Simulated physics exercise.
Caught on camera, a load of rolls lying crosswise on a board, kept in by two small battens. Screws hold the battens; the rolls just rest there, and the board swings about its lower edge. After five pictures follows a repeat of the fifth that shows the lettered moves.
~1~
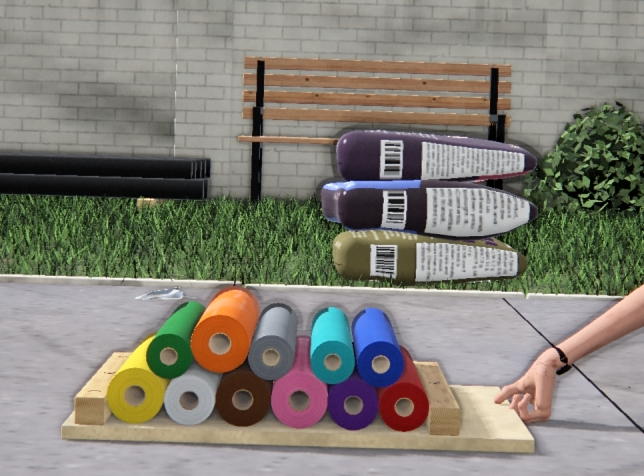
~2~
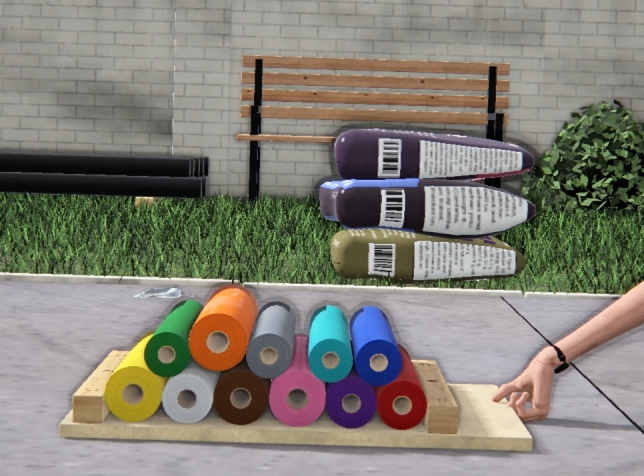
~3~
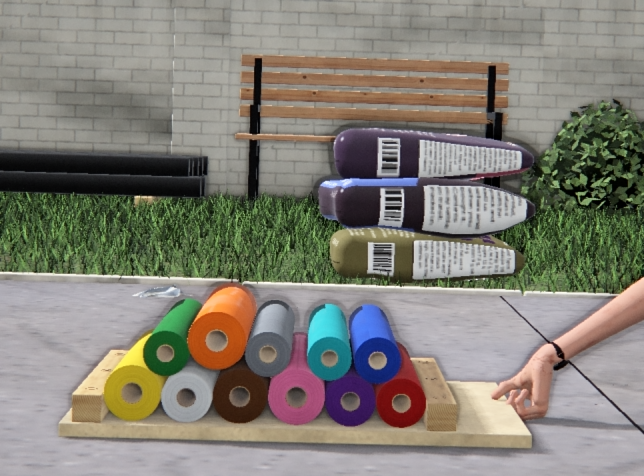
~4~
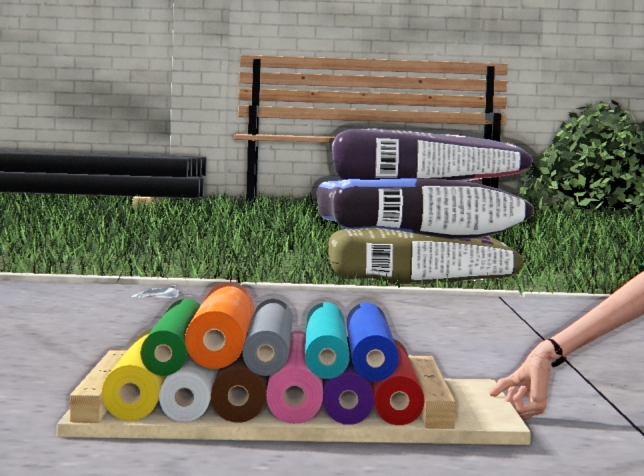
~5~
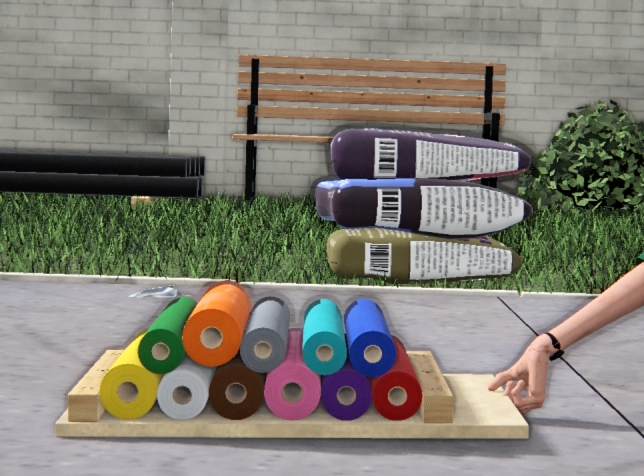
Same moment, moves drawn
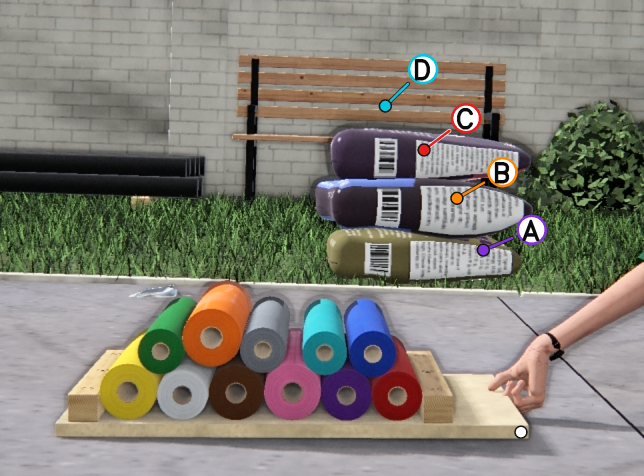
At first, colourful rolls sit stacked in two rows between wooden battens on a board, with a hand at its right end and a bench behind. Then the whole scene drifts very slightly left, bench included, while the rolls keep their places and the hand stays at the board's end.
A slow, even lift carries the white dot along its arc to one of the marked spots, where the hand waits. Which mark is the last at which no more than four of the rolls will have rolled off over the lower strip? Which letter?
At most to B.
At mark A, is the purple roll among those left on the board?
Yes.
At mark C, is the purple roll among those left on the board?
The purple roll: Yes.
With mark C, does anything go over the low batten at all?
Yes.
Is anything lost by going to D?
Yes.
On the marked copy, A at (484, 250); B at (457, 198); C at (424, 150); D at (385, 106); the white dot at (521, 432).
Taking B. A third of the way, board at 18°.
Two thirds of the way, board at 32°.
When it is over, board at 32°, three over the low batten (grey, green, orange).
As for the rest, A none over the low batten; C five over the low batten; D five over the low batten.
